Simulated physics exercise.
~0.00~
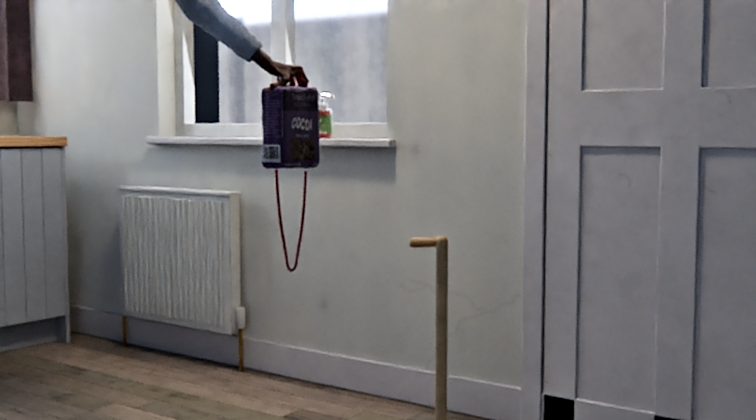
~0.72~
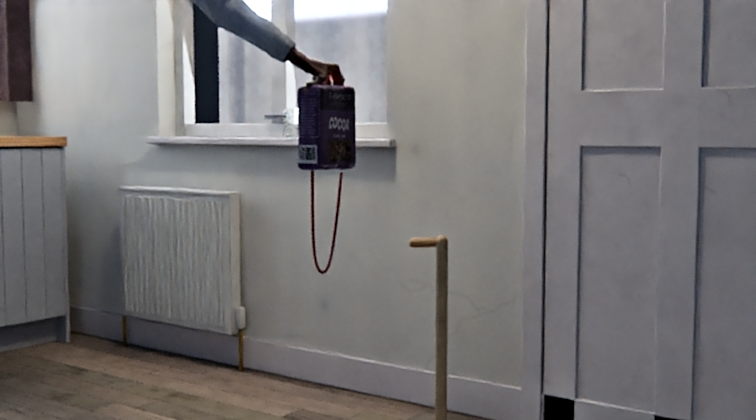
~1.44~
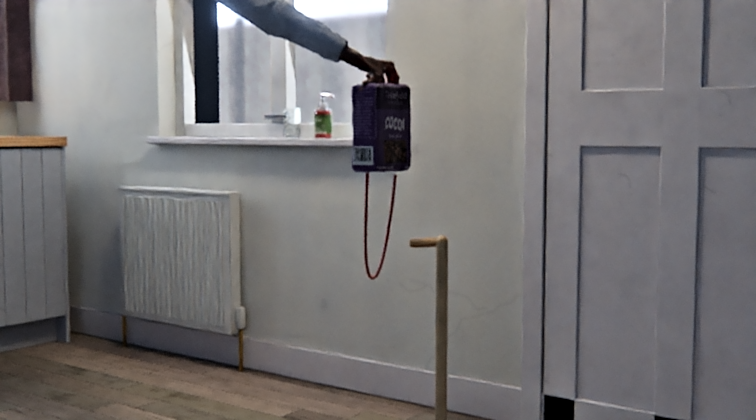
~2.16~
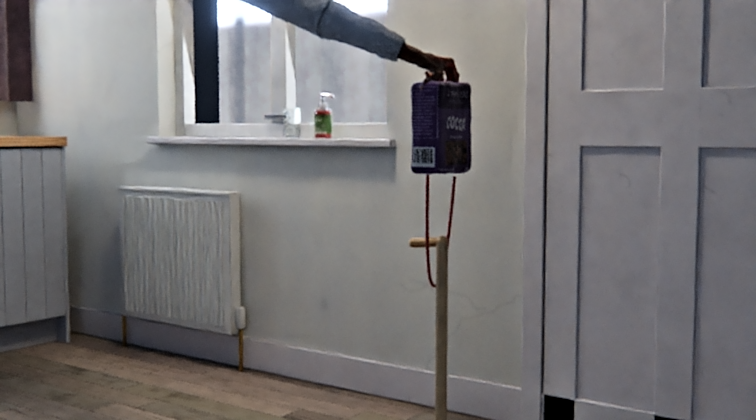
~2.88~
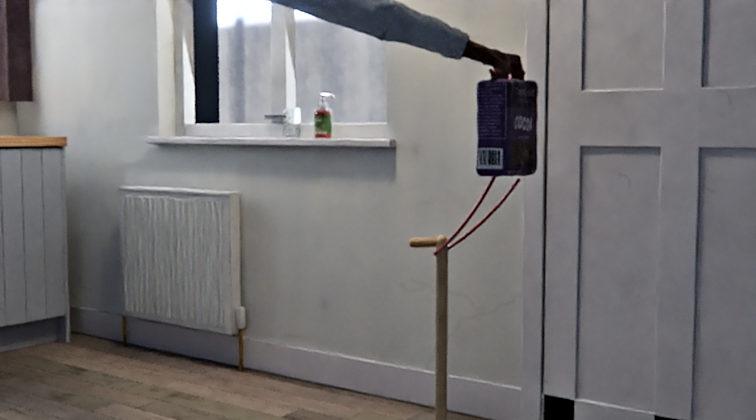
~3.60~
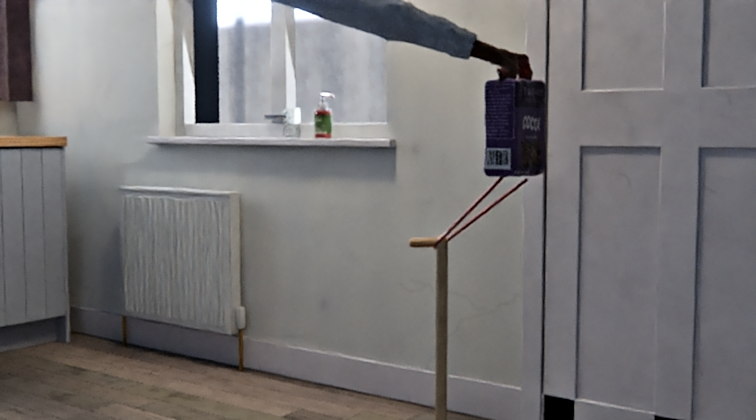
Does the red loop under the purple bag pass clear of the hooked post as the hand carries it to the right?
No, the loop catches on the hook and is pulled tight, leaving the purple bag snagged just past the post.
